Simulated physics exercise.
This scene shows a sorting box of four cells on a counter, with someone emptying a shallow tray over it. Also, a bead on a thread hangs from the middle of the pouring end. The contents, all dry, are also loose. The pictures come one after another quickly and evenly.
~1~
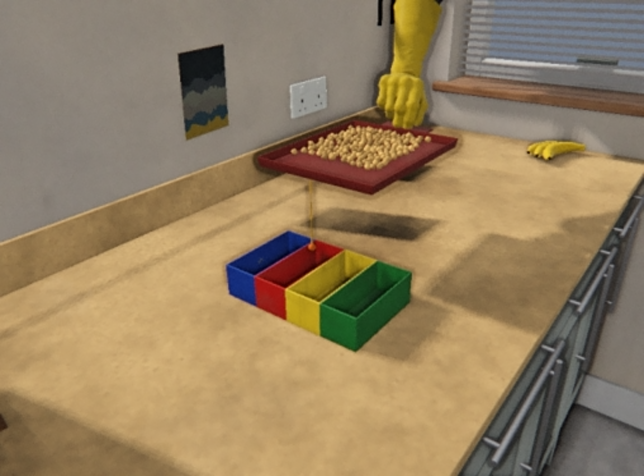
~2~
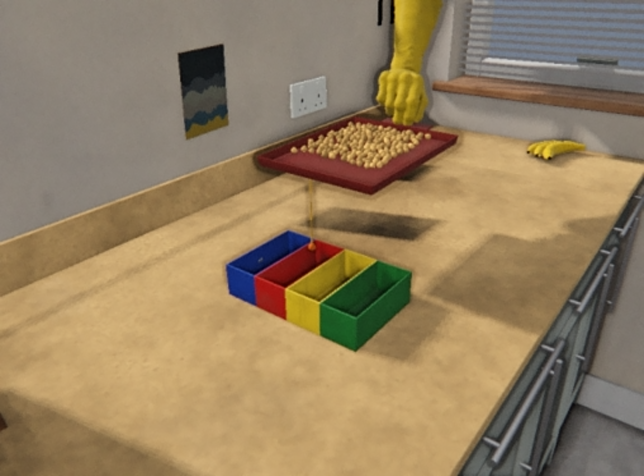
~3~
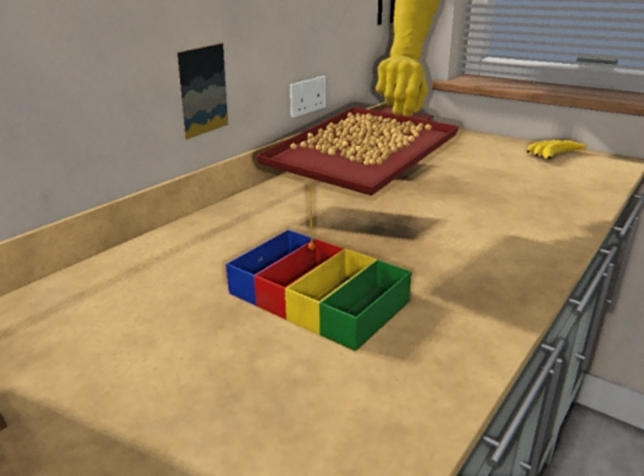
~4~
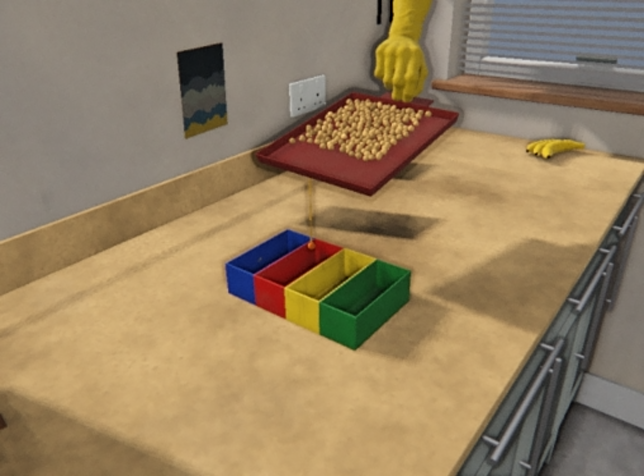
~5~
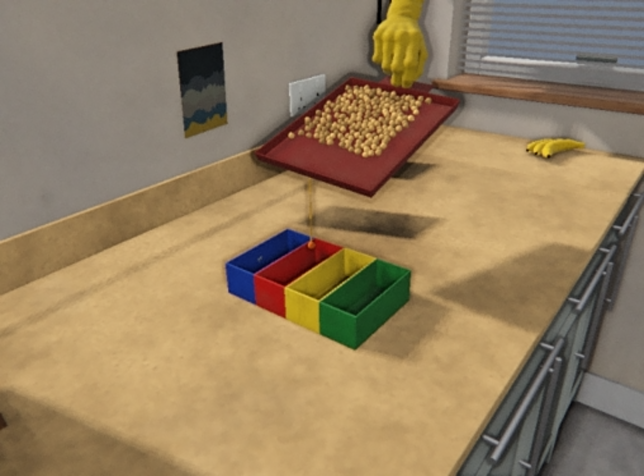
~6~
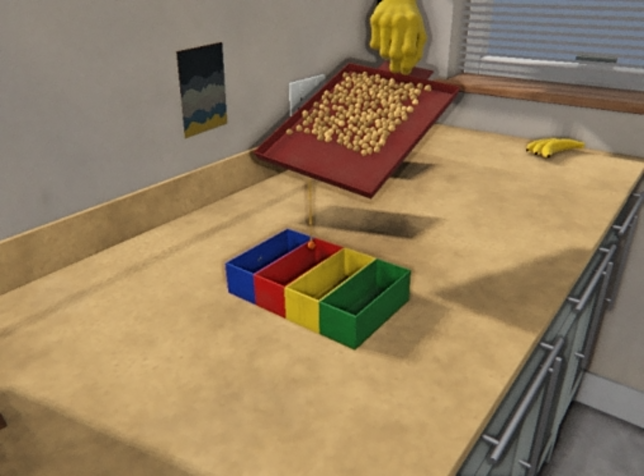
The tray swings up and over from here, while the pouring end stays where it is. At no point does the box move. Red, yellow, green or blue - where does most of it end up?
Most of it ends up in yellow.
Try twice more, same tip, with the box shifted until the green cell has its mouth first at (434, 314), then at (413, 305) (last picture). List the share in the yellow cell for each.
0 %, then 20 %.
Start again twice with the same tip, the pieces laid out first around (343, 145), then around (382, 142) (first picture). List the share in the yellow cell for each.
In turn 40 and 40 in a hundred.
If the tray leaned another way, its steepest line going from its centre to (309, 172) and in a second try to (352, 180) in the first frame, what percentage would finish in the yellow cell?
Respectively close to 10 and 40 in a hundred.
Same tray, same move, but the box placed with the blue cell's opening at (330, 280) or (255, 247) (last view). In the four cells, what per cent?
Around 60 percent the first time, around 90 percent the second.
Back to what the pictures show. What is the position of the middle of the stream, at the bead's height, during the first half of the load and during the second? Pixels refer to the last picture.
Early half: (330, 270); late half: (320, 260).
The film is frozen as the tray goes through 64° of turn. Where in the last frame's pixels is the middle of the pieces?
Look around (331, 170) in the last picture.
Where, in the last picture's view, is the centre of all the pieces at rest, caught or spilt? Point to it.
Roughly at pixel (321, 306).
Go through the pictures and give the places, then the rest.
In the first frame, corners of the pouring end at (260, 157) and (372, 185), level; middle of the load at (369, 146), dried chickpeas; bead on its thread at (312, 247); blue cell at (241, 283); red cell at (271, 295); yellow cell at (303, 309); green cell at (338, 324).
In the second frame, corners of the pouring end at (260, 156) and (372, 185), level; middle of the load at (369, 143).
In the third frame, corners of the pouring end at (259, 155) and (372, 186), tipped barely, lowest at the right corner; middle of the load at (369, 136).
In the fourth frame, corners of the pouring end at (258, 153) and (371, 187), tipped a little, lowest at the right corner; middle of the load at (368, 127).
In the fifth frame, corners of the pouring end at (257, 152) and (370, 189), tipped clearly, lowest at the right corner; middle of the load at (368, 117).
In the sixth frame, corners of the pouring end at (256, 151) and (370, 191), tipped clearly, lowest at the right corner; middle of the load at (366, 109); blue cell at (241, 281); red cell at (270, 294); yellow cell at (302, 307); green cell at (337, 322).
Soon after the last picture, tray tipped steeply; most on the tray; a small part falling or outside the box.
A little later, tray tipped past a quarter turn; about half on the tray; about a quarter in the green cell; a small part in the yellow cell; a small part in the red cell; a stray few in the blue cell; a small part falling or outside the box.
Later still, tray tipped past a quarter turn; about a third in the yellow cell; about a quarter in the green cell; about a quarter in the red cell; a small part in the blue cell; a stray few falling or outside the box.
At rest, tray tipped past a quarter turn; about a third in the yellow cell; about a quarter in the green cell; about a quarter in the red cell; a small part in the blue cell; a stray few outside the box.
